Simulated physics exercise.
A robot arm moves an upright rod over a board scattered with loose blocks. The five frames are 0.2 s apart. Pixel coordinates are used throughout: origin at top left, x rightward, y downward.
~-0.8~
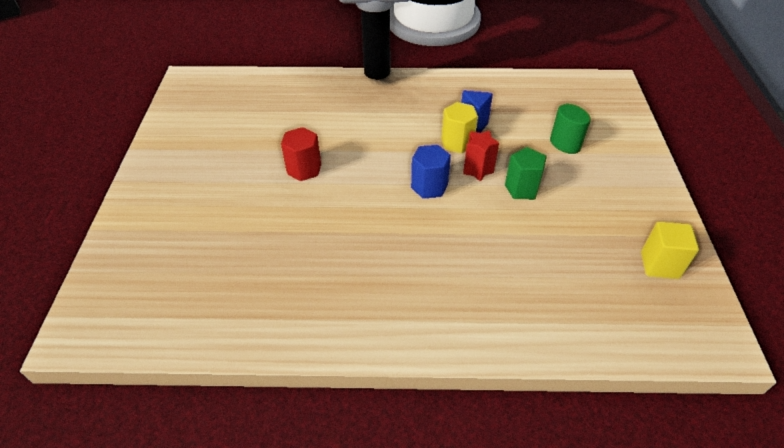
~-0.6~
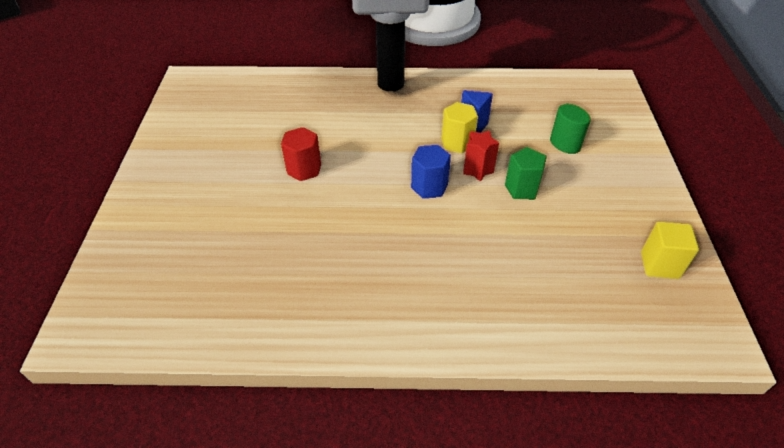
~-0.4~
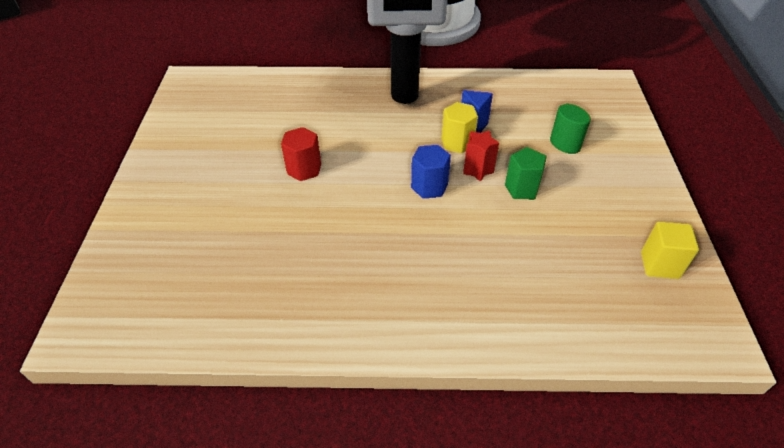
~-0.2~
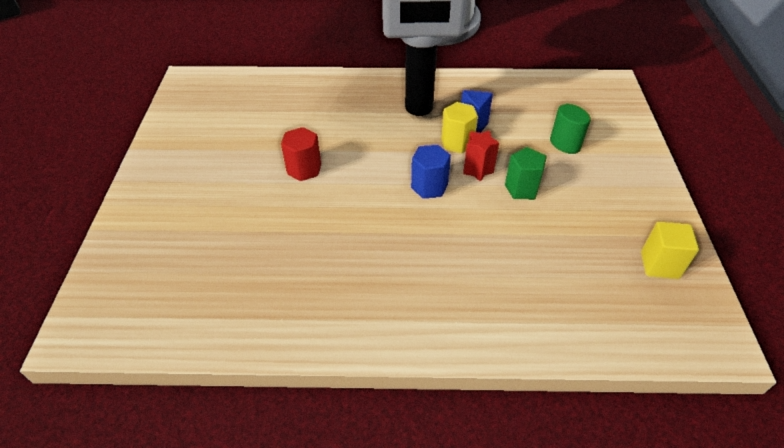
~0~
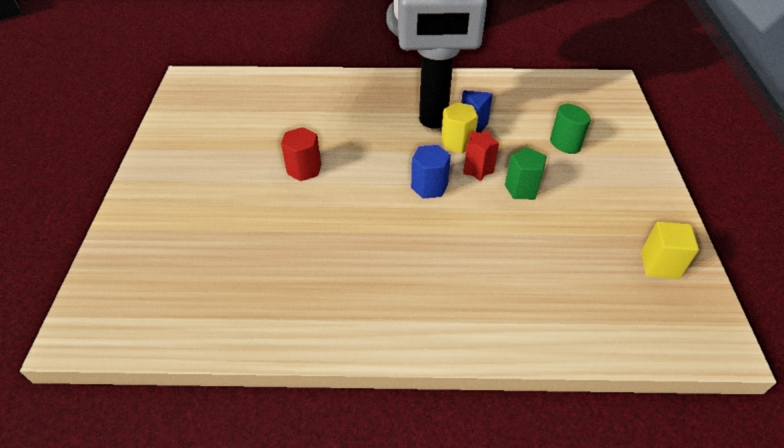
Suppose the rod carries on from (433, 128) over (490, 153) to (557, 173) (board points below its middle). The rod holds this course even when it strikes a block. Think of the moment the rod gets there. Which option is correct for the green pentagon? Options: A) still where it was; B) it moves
Letter B.
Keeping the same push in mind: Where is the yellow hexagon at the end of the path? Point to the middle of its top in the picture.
It comes to (583, 165).
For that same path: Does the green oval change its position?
I expect not.
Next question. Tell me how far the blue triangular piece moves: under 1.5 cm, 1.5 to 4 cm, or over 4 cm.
Band: Under 1.5 cm.
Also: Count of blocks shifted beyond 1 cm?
3 or more.
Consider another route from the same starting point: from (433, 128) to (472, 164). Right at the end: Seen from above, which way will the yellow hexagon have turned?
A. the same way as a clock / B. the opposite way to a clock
Letter B.
On the path given first. One third of the way, rod at (472, 137); yellow hexagon at (499, 129); red star at (488, 147), turned 30° clockwise.
Two thirds of the way, rod at (514, 152); yellow hexagon at (543, 147), turned 15° clockwise; red star at (489, 148), turned 40° clockwise; green pentagon at (544, 170), turned 45° clockwise.
At the end, rod at (560, 165); yellow hexagon at (583, 165), turned 55° clockwise; blue triangular piece still; red star at (489, 148), turned 40° clockwise; green pentagon at (547, 175), turned 65° clockwise; green oval still.
